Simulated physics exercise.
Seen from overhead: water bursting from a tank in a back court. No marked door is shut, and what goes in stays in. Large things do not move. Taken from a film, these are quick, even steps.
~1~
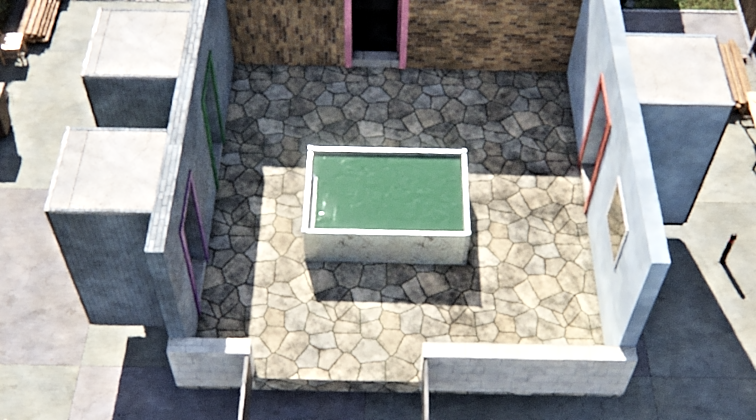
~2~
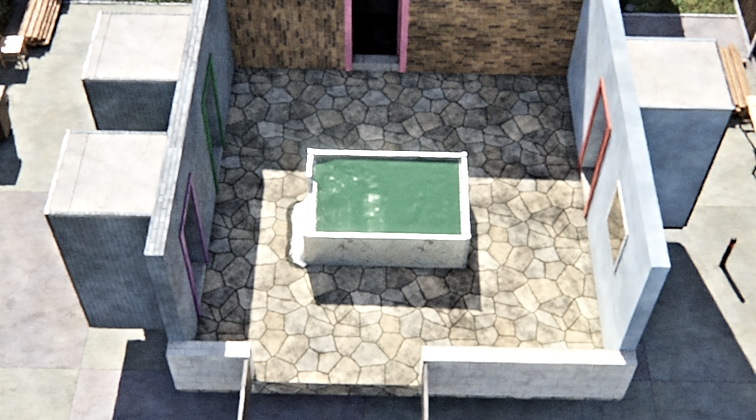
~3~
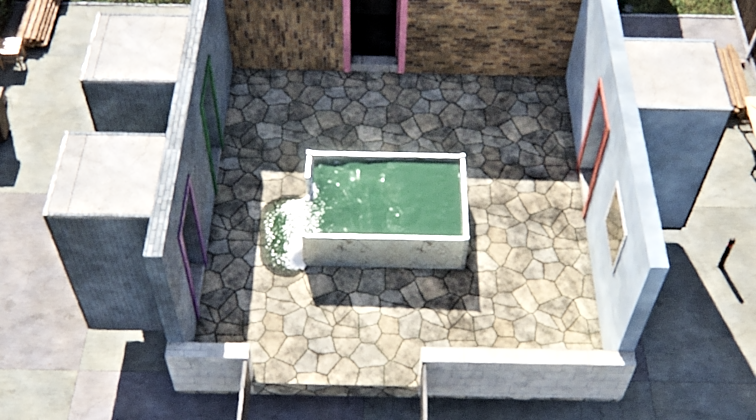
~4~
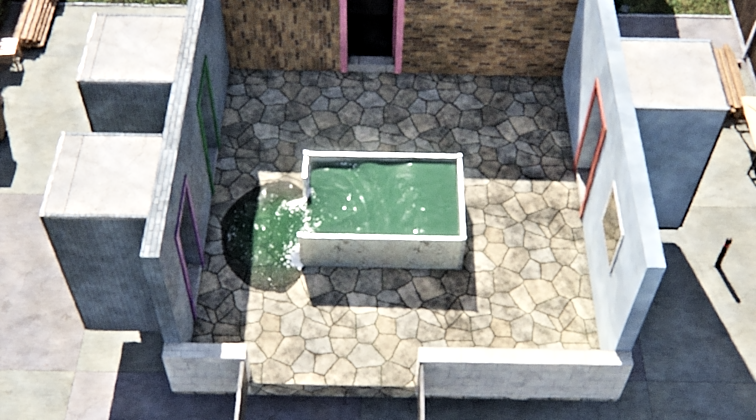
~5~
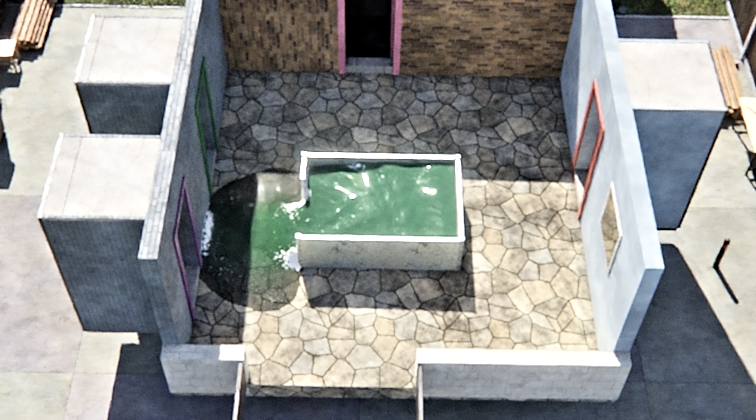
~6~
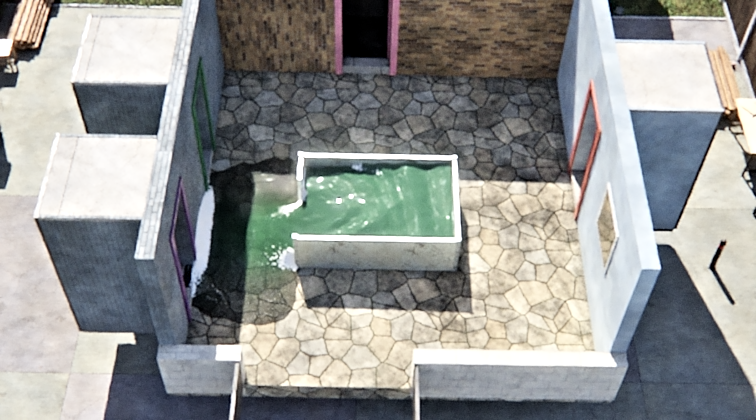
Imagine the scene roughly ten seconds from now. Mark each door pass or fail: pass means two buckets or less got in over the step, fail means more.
Pink door - pass, red door - pass, green door - fail, purple door - fail.
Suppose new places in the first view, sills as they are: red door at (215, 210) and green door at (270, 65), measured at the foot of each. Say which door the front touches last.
The one in pink comes last.
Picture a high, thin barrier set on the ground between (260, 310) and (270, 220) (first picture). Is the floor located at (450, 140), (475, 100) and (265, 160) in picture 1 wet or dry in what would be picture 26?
Point by point: First not reached, second not reached, third submerged.
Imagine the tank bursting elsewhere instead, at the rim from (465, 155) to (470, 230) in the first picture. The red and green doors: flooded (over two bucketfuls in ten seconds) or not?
In that case the red one breaks the limit and the green one stays within bounds.
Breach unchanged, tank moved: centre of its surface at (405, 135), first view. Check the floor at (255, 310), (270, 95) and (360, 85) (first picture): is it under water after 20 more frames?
In order: Submerged, submerged, submerged.
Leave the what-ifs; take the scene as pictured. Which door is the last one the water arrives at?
The red door.
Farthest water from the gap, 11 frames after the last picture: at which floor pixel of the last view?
My guess is roughly (225, 73).
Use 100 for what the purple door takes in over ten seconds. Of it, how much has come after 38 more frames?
Around 100 percent.
A moment on, water covers 15 % of the floor; the pink door not reached, the red door not reached, the green door under two buckets in, the purple door over two buckets in.
Next, water covers 25 % of the floor; the pink door not reached, the red door not reached, the green door over two buckets in, the purple door far over two buckets in.
Then, water covers 55 % of the floor; the pink door wet at the sill, nothing in, the red door not reached, the green door over two buckets in, the purple door far over two buckets in.
Later, water covers 85 % of the floor; the pink door wet at the sill, nothing in, the red door wet at the sill, nothing in, the green door over two buckets in, the purple door far over two buckets in.
In the end, water covers 95 % of the floor; the pink door wet at the sill, nothing in, the red door wet at the sill, nothing in, the green door over two buckets in, the purple door far over two buckets in.
